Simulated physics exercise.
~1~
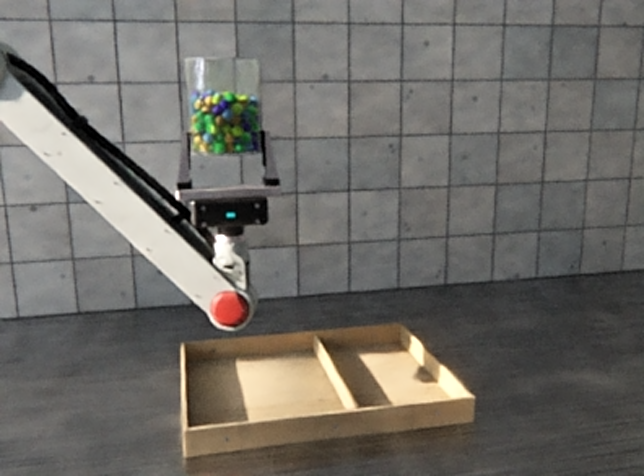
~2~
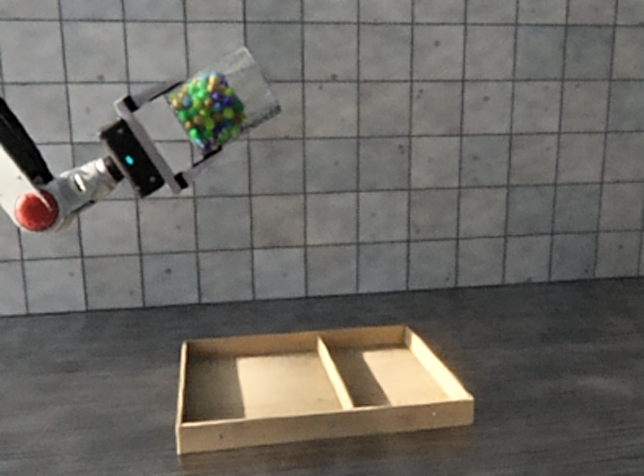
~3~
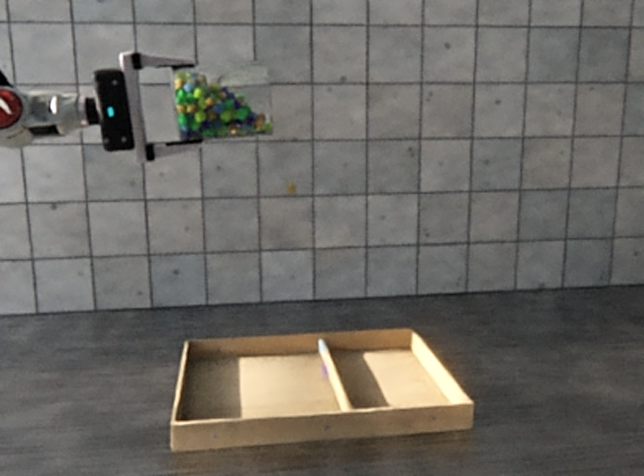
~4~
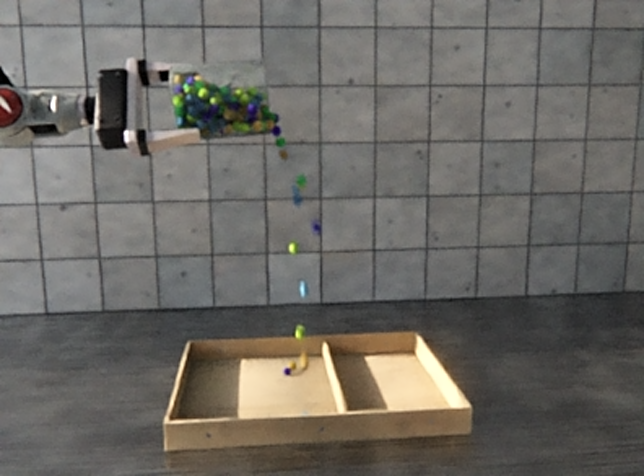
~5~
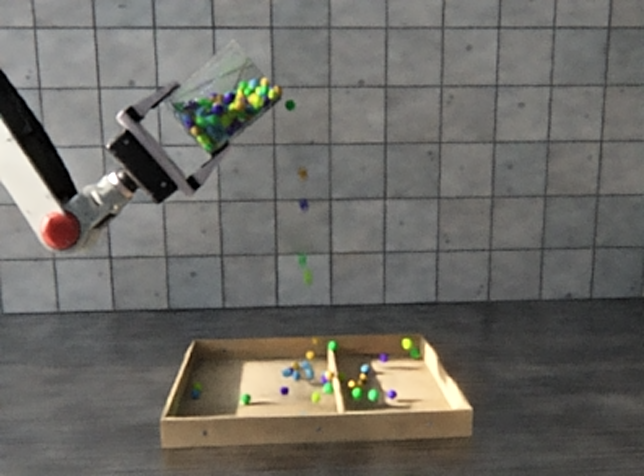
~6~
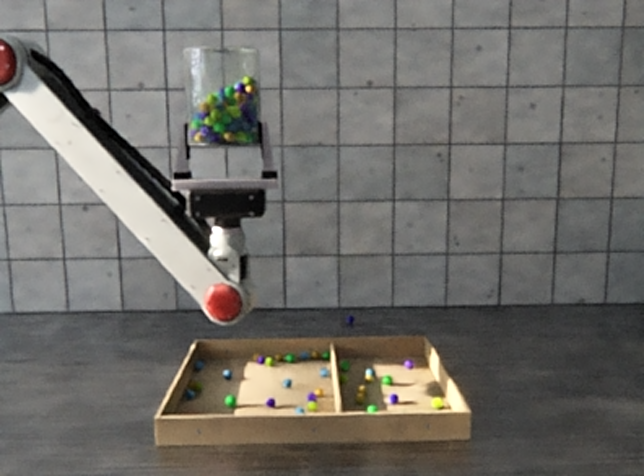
The clip opens with a robot arm holding a clear cup of small, colourful round sweets upright beside a shallow wooden tray split by a cross wall. The arm swings the cup up and tips it to the right until it lies almost on its side. Sweets slide towards the rim and begin dropping in a thin stream into the tray. As the cup tilts back, a few more fall, bouncing and scattering across both parts. Finally the cup stands upright again, still holding most of its sweets, while the spilled ones lie spread about the tray.
